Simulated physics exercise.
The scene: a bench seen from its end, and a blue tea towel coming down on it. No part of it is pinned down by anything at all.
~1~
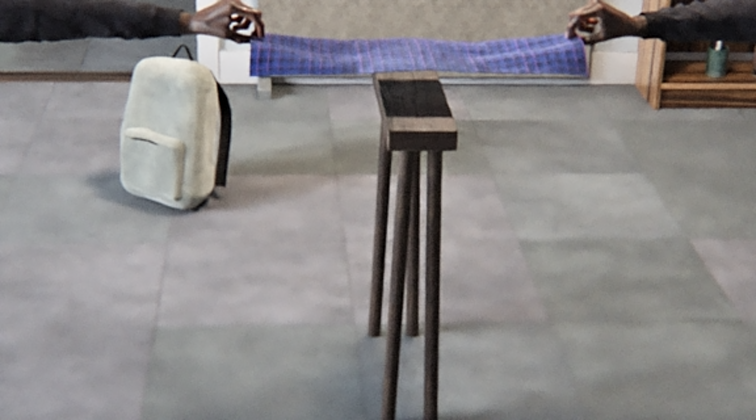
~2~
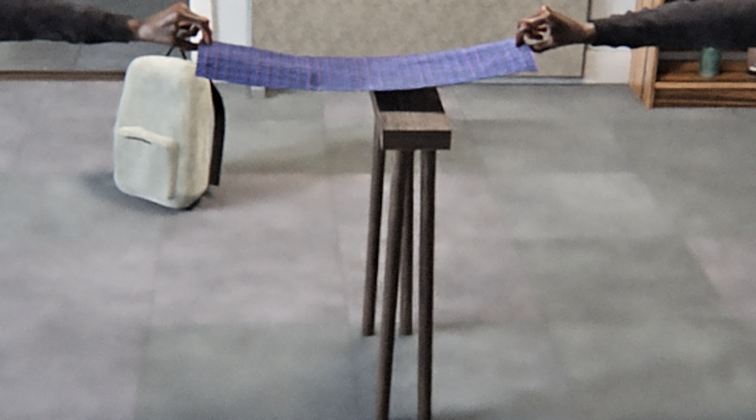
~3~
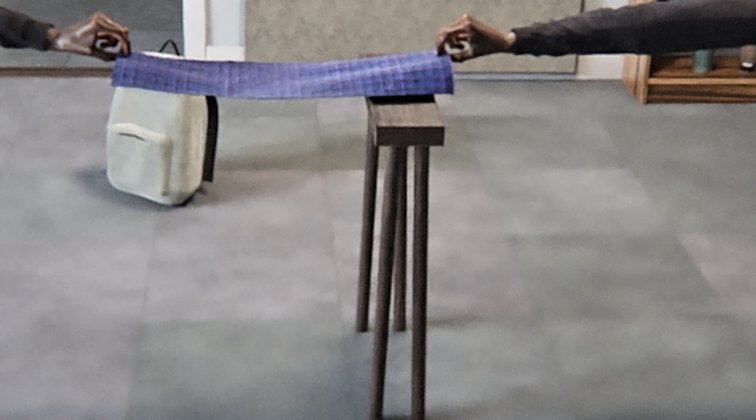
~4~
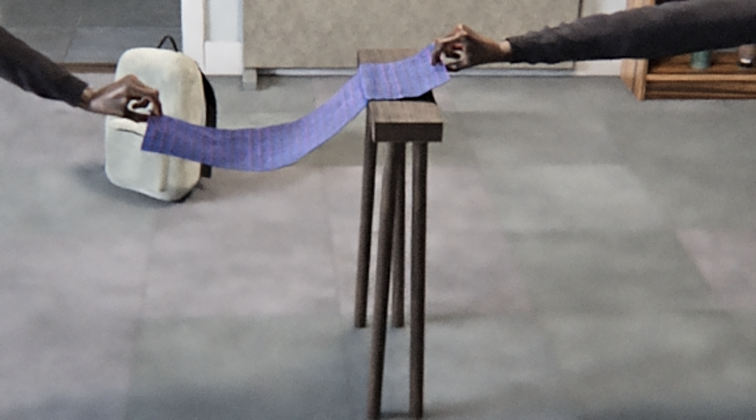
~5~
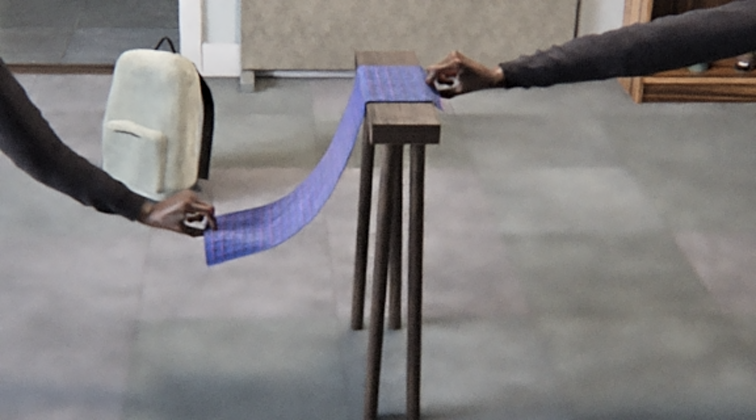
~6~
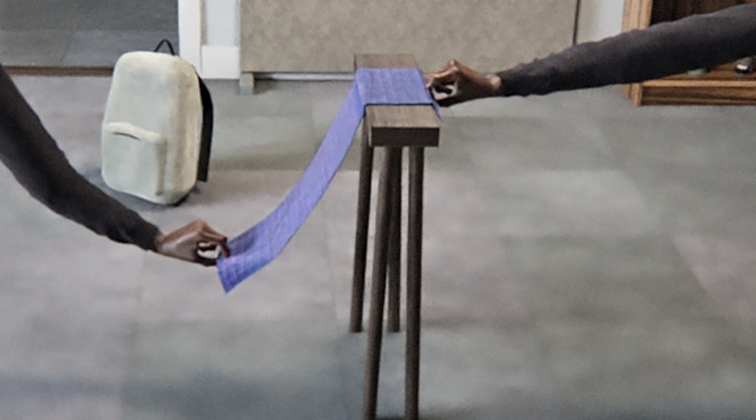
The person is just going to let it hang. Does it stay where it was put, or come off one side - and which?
Most likely it heads off to the left, as I see it.
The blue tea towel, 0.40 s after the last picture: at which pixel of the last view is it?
Its middle is around pixel (315, 278).
Then, 0.40 s later than the last view, tea towel clear of the top and falling near (315, 278).
Then, 0.66 s later than the last view, tea towel in a heap on the floor near (309, 371).
Finally, tea towel in a heap on the floor near (309, 372). The blue tea towel falls on the left side.
